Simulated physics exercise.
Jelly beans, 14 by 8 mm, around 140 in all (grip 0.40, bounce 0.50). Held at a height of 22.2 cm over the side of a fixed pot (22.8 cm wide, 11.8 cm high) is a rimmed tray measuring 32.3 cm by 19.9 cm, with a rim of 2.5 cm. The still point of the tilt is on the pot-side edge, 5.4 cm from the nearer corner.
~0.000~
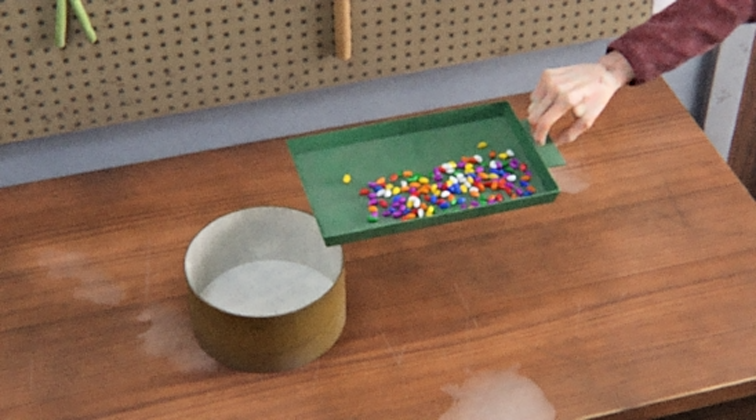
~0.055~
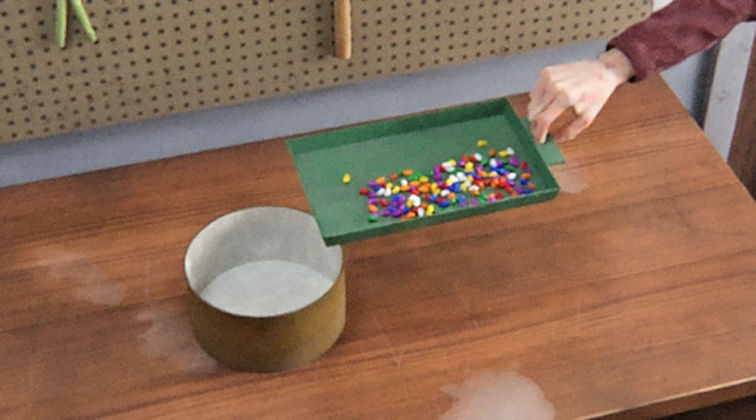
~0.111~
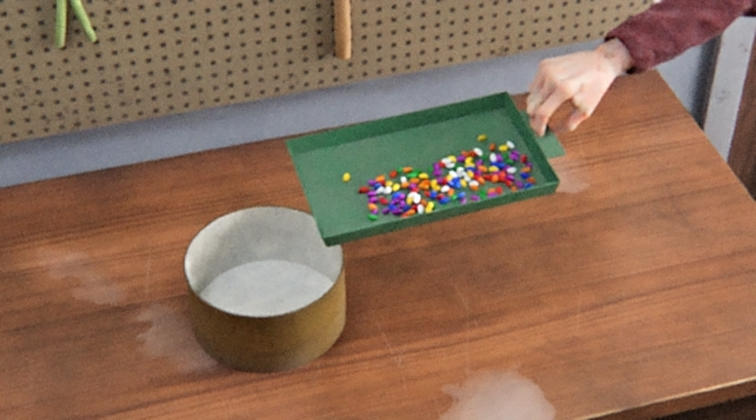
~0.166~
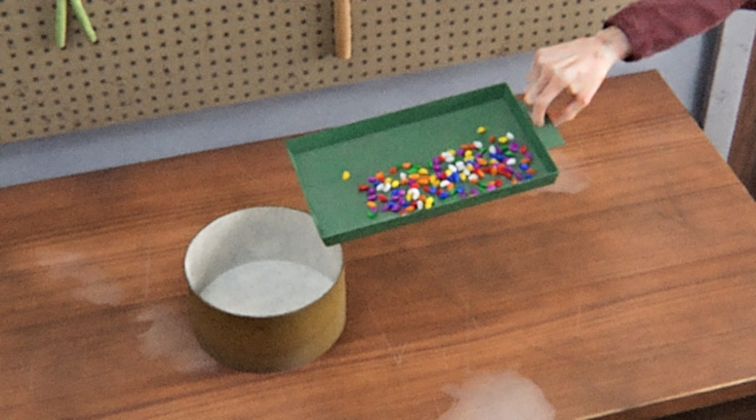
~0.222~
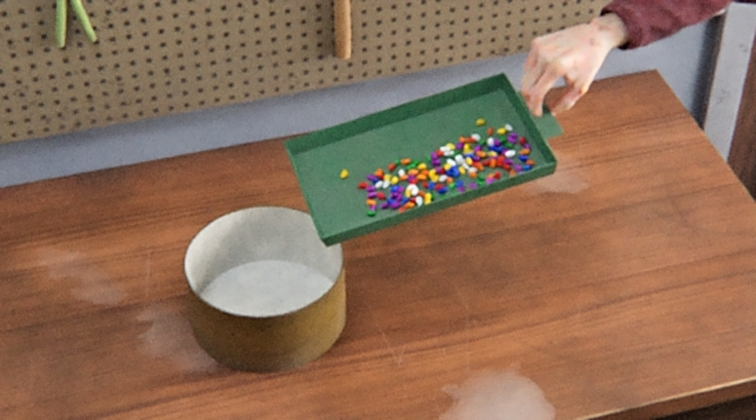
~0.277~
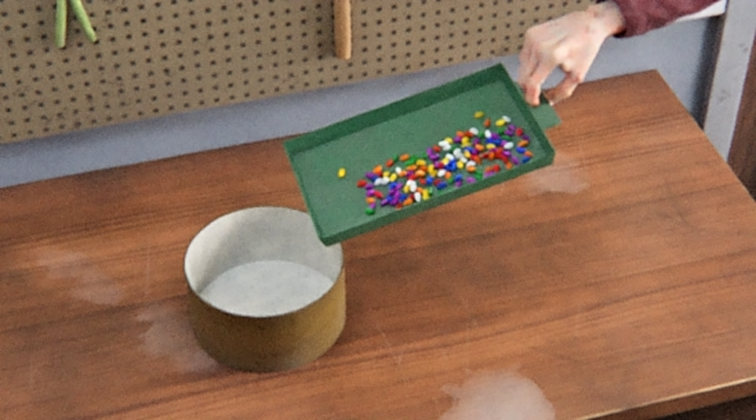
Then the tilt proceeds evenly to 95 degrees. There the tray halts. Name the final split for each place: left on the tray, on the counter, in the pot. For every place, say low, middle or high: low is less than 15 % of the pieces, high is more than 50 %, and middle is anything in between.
Here is the split: Tray: Low; counter: Low; pot: High.
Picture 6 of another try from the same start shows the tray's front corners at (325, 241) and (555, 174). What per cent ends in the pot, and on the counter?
Per cent by place - pot 0, counter 100.
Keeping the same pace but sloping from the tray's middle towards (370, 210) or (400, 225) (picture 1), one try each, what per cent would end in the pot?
Roughly 35 % for the first direction, roughly 0 % for the second.
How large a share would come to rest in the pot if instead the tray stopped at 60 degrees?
20 percent.
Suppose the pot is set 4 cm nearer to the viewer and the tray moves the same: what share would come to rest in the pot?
Near 95 per cent in that case.
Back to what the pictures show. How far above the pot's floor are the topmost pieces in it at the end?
Around 1.5 cm above the floor.
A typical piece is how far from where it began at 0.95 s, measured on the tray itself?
Displacement on the tray: Roughly 19 cm.
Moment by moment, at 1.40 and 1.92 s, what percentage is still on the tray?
In order, near 80 and near 5.
After 0.95 s, tilt 51 degrees; the tray holds 100 %, the pot 0 %.
Then, at 1.40 s, tilt 77 degrees; the tray holds 80 %, the pot 15 %.
After 1.92 s, tilt 95 degrees; the tray holds 5 %, the pot 65 %.
By 2.9 s all is still; tray 0 %, counter 5 %, pot 95 %.
